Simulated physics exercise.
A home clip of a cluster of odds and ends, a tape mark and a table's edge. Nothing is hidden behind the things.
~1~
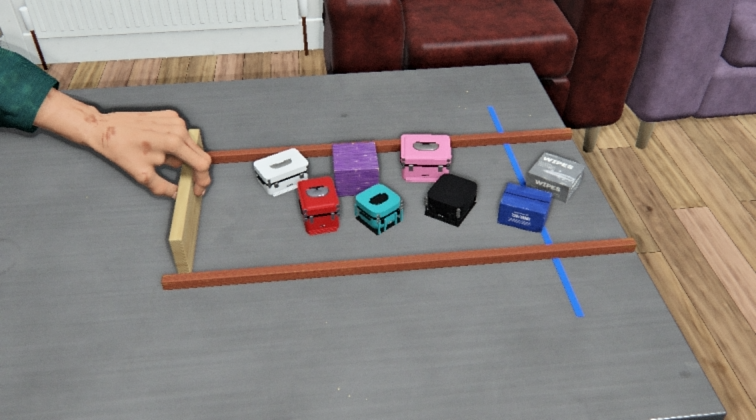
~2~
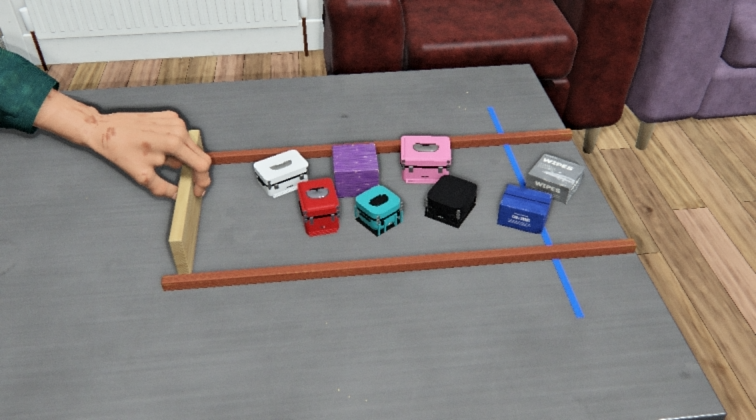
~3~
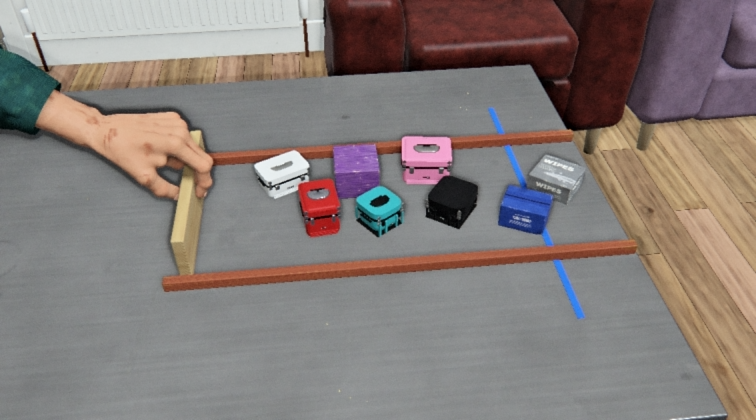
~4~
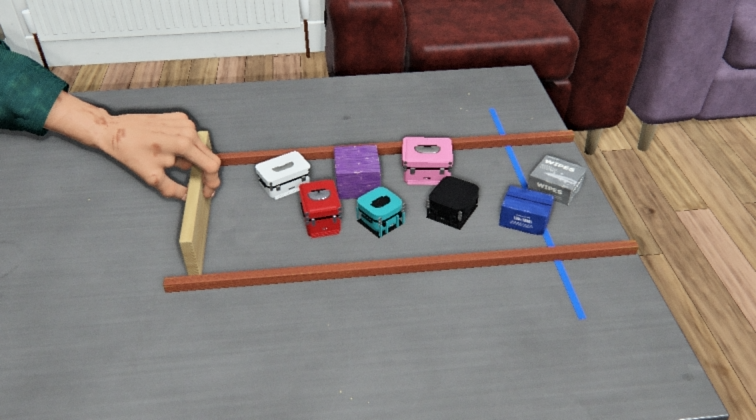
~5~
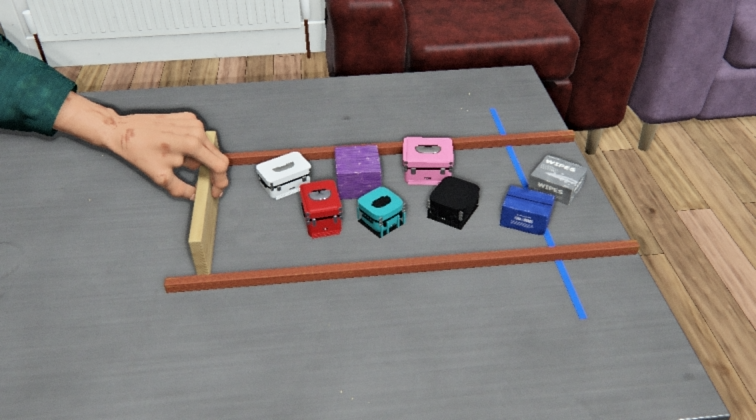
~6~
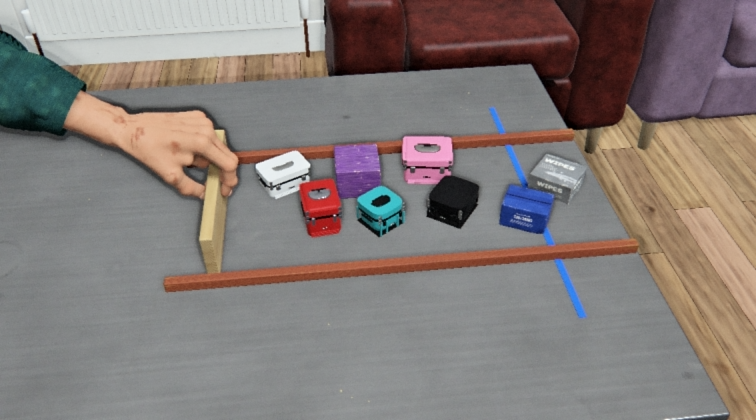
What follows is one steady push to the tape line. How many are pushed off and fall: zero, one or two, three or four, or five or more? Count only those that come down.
Outcome: The number that fall off is three or four.
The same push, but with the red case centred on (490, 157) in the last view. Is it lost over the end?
From there it tumbles off.
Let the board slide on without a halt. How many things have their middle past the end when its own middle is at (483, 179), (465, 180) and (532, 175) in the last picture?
It would be 1, 0 and 4.
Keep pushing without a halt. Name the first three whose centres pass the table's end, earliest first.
They are the grey box, the pink case, the blue box.
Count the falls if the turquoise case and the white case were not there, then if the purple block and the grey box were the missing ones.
The counts: 1 and 1.
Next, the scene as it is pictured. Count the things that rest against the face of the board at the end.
The number is 2.
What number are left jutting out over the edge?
1 of them.
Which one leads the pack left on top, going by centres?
That is the purple block.
Soon after, none off yet; grey box at rest near (557, 178); blue box at rest near (526, 209); black case at rest near (453, 201).
Then, none off yet; grey box moving near (569, 181); blue box moved about its own width near (567, 215); black case moved well along near (529, 197).
At rest, the number that fall off is three or four; fallen, pink case, black case, blue box and grey box.
